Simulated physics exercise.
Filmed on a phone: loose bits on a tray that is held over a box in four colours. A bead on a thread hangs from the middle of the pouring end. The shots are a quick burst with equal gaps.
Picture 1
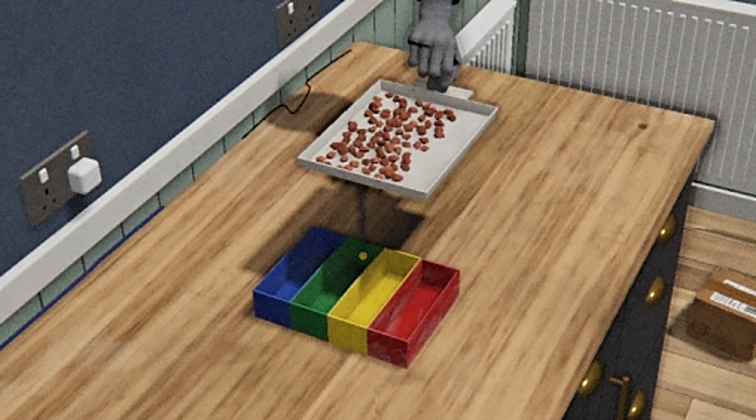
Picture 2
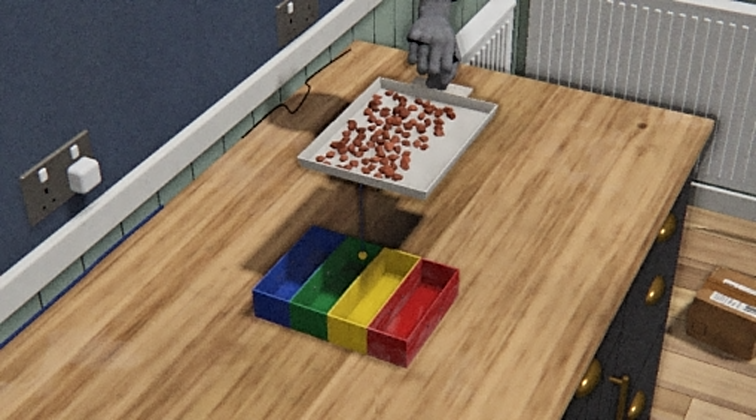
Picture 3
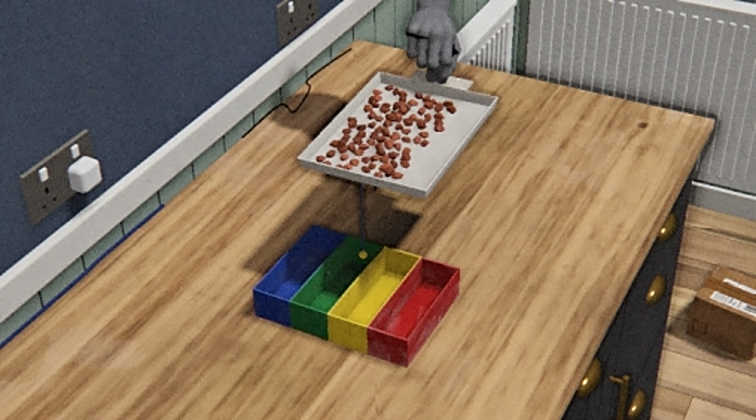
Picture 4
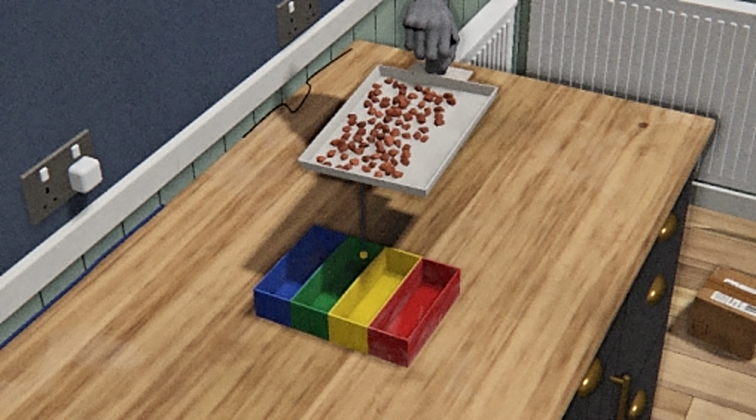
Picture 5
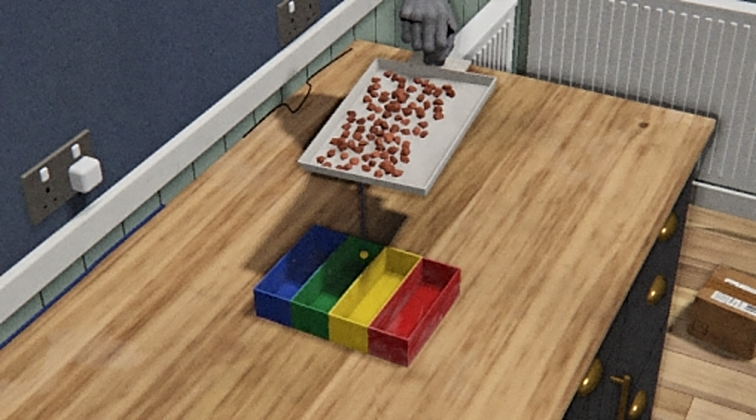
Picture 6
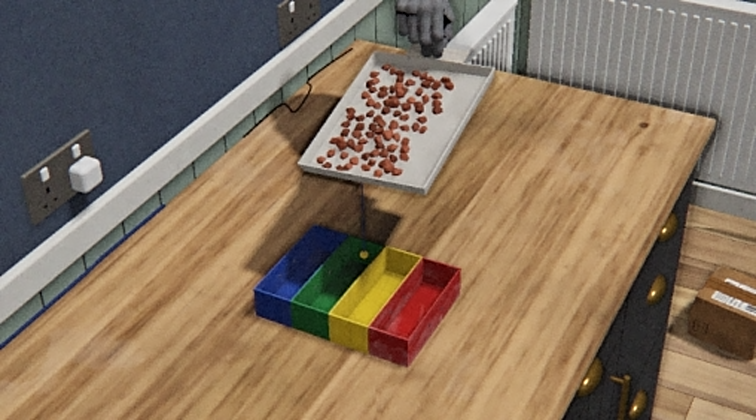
Gloved hand slowly tilting a pale tray of reddish-brown bits toward its lower left corner, above a four-coloured box on a wooden worktop.
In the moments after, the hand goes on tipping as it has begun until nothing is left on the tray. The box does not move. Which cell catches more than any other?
Most goes to the blue cell.
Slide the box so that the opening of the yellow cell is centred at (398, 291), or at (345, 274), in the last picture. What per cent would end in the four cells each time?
About 50 and 100 per cent.
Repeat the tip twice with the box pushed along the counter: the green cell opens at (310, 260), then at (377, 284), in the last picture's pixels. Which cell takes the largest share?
First the green cell, then the blue one.
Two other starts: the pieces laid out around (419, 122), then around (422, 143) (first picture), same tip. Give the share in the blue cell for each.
Near 70 % and 50 %.
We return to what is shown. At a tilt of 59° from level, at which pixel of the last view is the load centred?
Near (334, 154).
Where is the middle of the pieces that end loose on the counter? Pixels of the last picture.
Near (221, 269).
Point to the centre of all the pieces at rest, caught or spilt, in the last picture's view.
Around (303, 289).
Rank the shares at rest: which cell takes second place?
It is green.
Soon after the last picture, tray tipped steeply; nearly all on the tray; a small part falling or outside the box.
A little later, tray tipped right over; about half on the tray; a small part in the blue cell; a small part in the green cell; about a quarter falling or outside the box.
Later still, tray tipped past a quarter turn; about two thirds in the blue cell; about a quarter in the green cell; a stray few in the yellow cell; a small part falling or outside the box.
At rest, tray tipped past a quarter turn; about two thirds in the blue cell; about a quarter in the green cell; a stray few in the yellow cell; none in the red cell; a small part outside the box.
